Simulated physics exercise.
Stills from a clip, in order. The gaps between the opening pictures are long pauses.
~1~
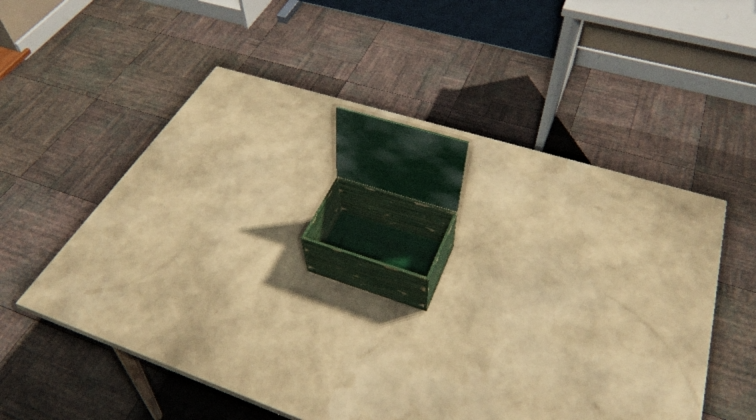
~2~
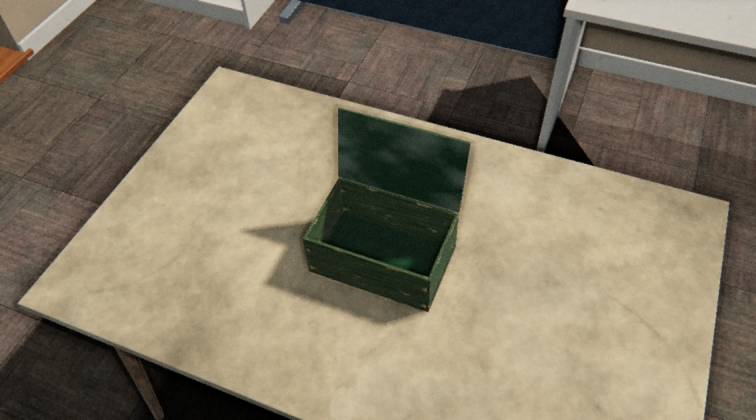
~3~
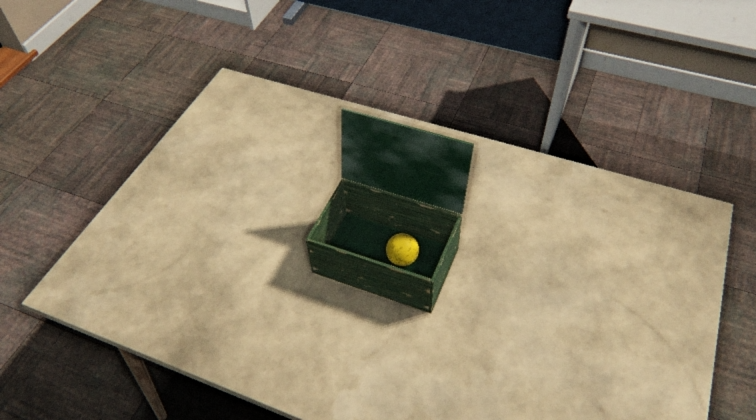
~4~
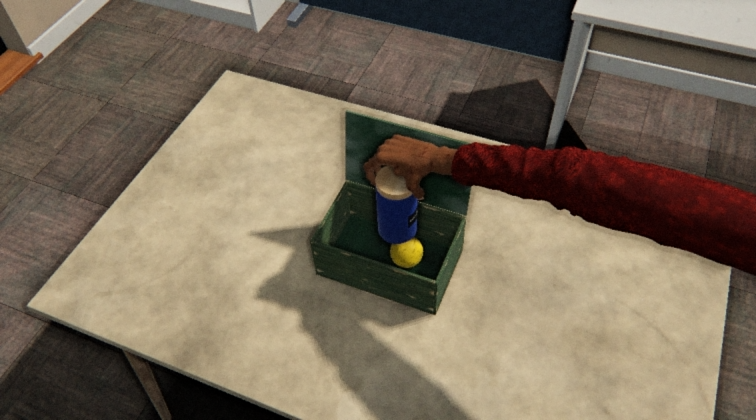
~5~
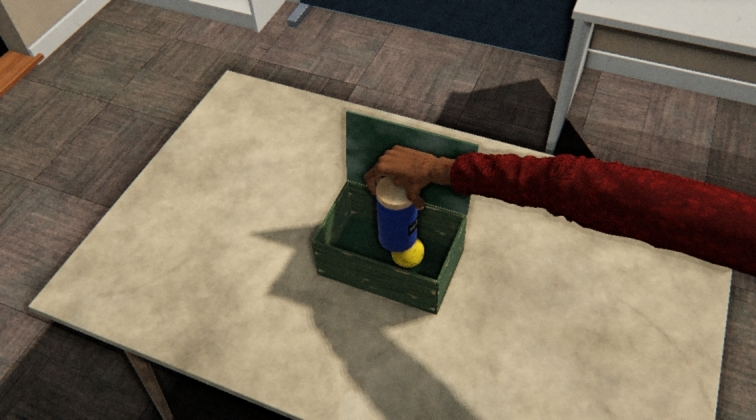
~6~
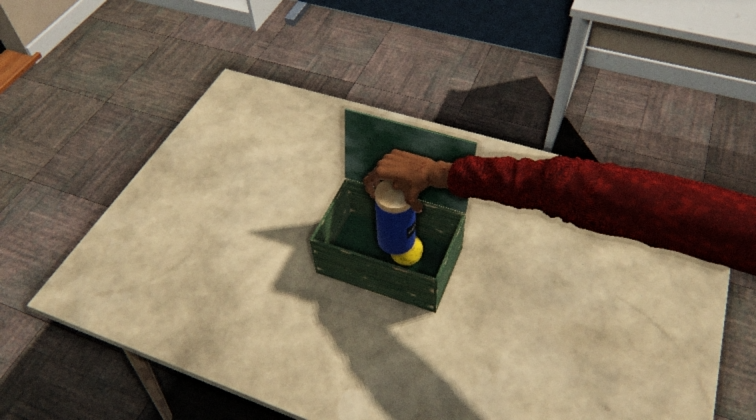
A hand in a red sleeve lowering a blue jar into an open green box beside a yellow ball on a table.
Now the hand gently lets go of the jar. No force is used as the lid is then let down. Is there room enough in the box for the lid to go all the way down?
Yes: Drops home.
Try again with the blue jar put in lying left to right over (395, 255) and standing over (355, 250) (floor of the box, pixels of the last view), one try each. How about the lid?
For the first packing it cannot come down, and for the second it cannot come down.
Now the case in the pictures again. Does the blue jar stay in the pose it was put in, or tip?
In the end, it winds up askew.
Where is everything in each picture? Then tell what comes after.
The last thing is not in view yet, in the first frame.
The last thing is not in view yet, in the second frame.
The last thing is not in view yet; yellow ball (402, 250), in the third frame.
Coming down; blue jar (397, 205); yellow ball (407, 252), in the fourth frame.
Coming down; blue jar (397, 214), in the fifth frame.
In place under the hand; blue jar (396, 217), in the sixth frame.
Then, 0.40 s past the last view, blue jar on its side near (379, 251); yellow ball displaced about its own width.
Then, 1.40 s past the last view, lid 72° above the rim; blue jar on its side near (368, 245); yellow ball displaced a little.
Then, 1.90 s past the last view, lid 25° above the rim; blue jar on its side near (368, 245); yellow ball displaced a little.
Finally, lid shut; down or leaning hard in the box, blue jar; moved from the start, yellow ball. Final places as the last picture's camera would see them, blue jar near (368, 245).
